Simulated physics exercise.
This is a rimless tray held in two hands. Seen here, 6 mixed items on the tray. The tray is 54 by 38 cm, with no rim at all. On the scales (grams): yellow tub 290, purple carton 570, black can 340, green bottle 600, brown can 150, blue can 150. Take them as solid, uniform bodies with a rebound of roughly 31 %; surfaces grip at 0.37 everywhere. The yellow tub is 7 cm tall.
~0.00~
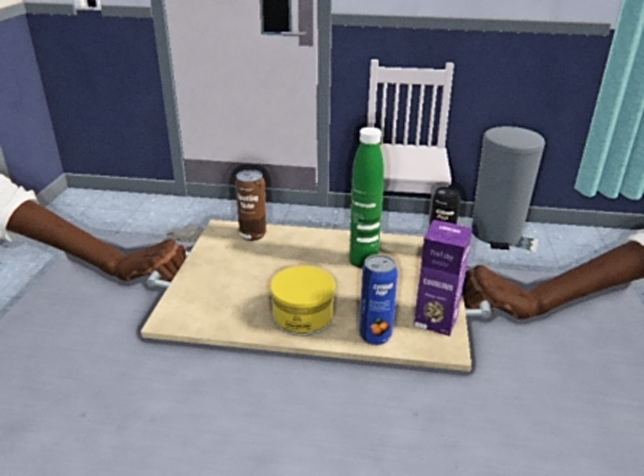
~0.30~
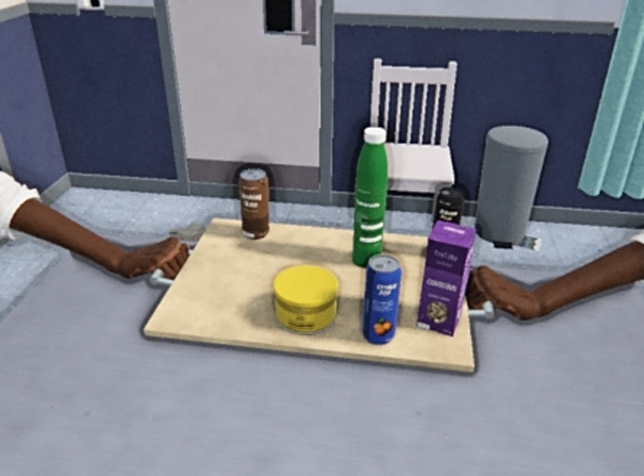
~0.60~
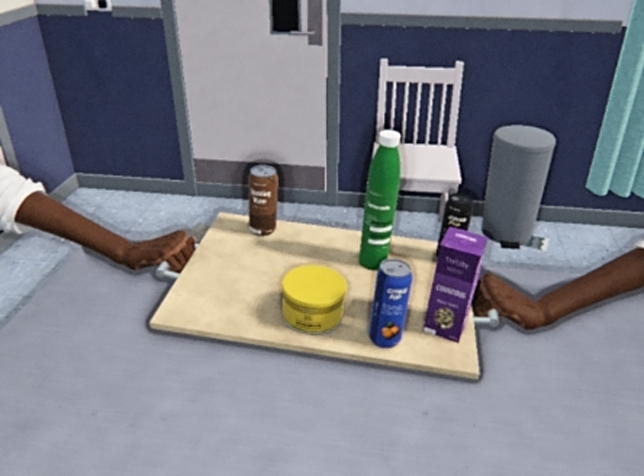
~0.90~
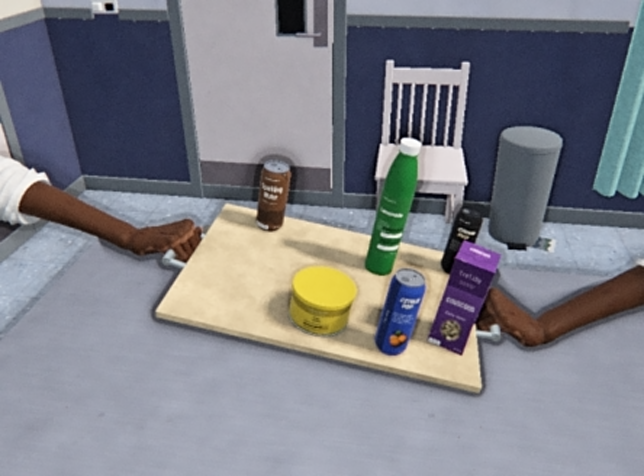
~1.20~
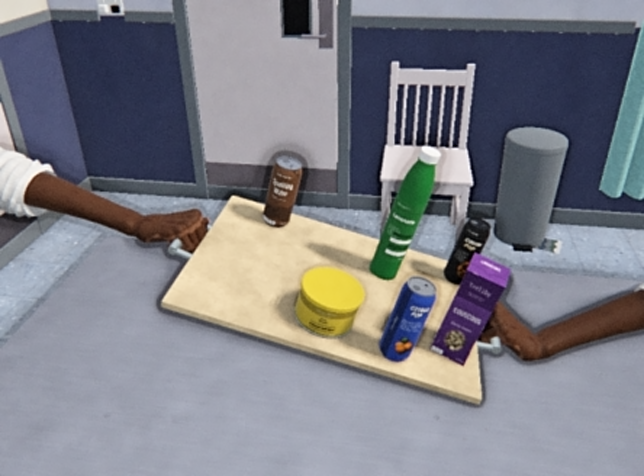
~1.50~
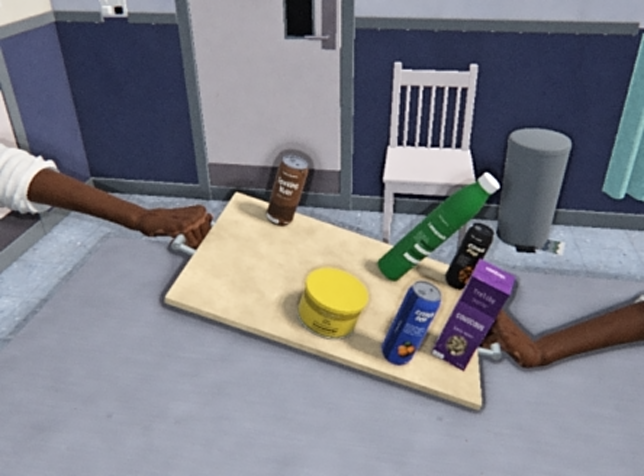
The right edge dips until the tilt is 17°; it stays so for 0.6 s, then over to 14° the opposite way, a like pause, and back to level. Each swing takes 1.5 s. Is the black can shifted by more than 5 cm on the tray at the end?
The black can gets shifted.
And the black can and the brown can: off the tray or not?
The black can finishes off the tray; the brown can ends on the tray.
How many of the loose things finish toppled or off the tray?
That comes to 2.
By 1.80 s, tilt 17°, right edge down; black can and green bottle now off the tray.
By 2.20 s, tilt 17°, right edge down.
By 3.00 s, tray level.
By 4.80 s, tilt 11°, left edge down.
When it is over (6.2 s), off the tray, black can and green bottle; the other 4 within 5 cm of the start. End places, in pixels of the last picture, black can near (501, 372).
